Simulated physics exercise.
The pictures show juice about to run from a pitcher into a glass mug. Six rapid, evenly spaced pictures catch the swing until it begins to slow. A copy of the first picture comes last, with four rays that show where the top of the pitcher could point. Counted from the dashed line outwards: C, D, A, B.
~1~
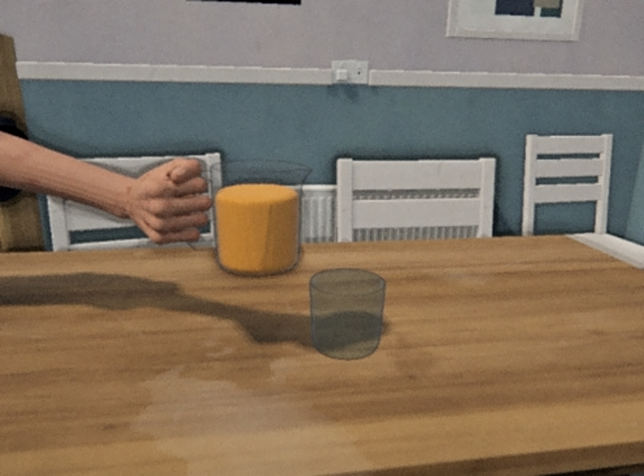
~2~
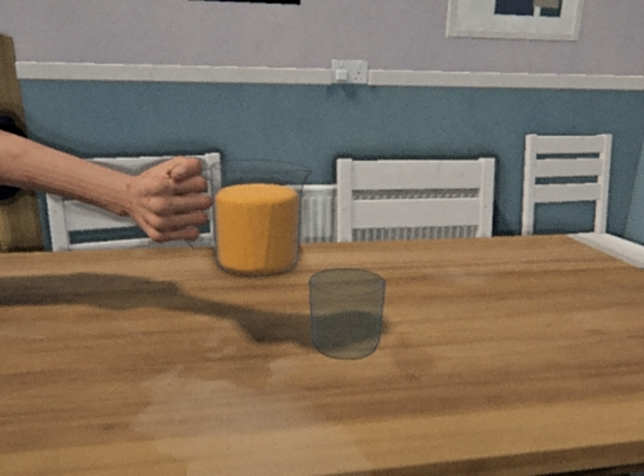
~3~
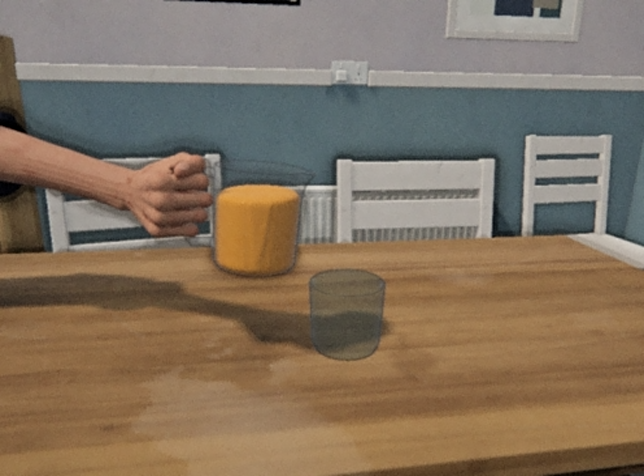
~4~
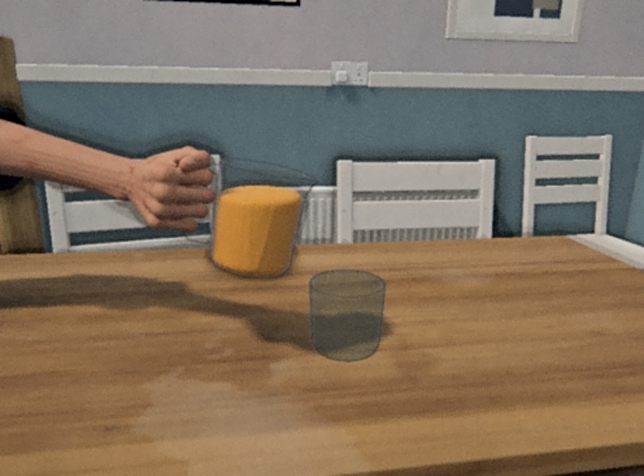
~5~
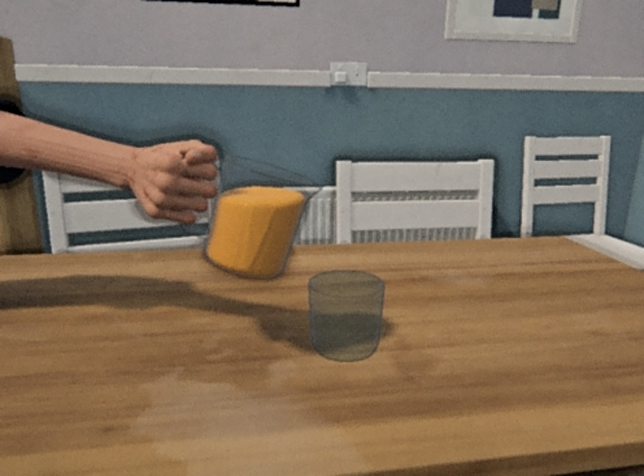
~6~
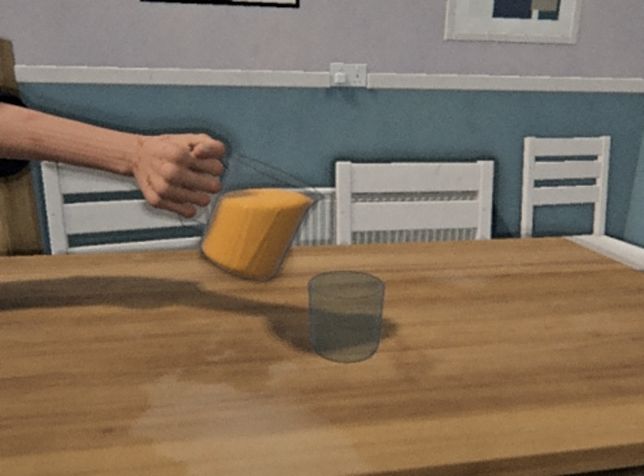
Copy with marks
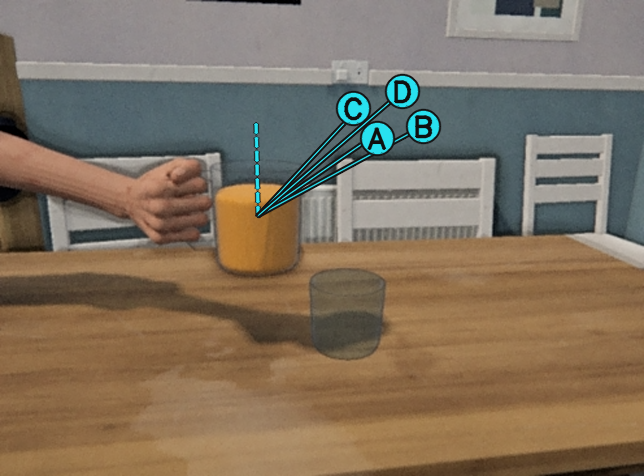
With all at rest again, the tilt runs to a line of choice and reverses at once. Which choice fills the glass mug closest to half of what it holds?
Take B.
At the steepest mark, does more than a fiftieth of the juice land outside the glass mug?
No.
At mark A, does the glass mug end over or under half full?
Under.
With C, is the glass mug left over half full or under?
Under half.
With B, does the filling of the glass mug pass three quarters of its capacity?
No, less.
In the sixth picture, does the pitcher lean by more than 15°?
Yes, it does.
On the marked copy, A at (360, 144); B at (408, 134); C at (344, 123); D at (389, 102).
With A, the glass mug ends with about 34 % of what it can hold.
With B, the glass mug ends with about 48 % of what it can hold.
With C, the glass mug ends with about 14 % of what it can hold.
With D, the glass mug ends with about 23 % of what it can hold.
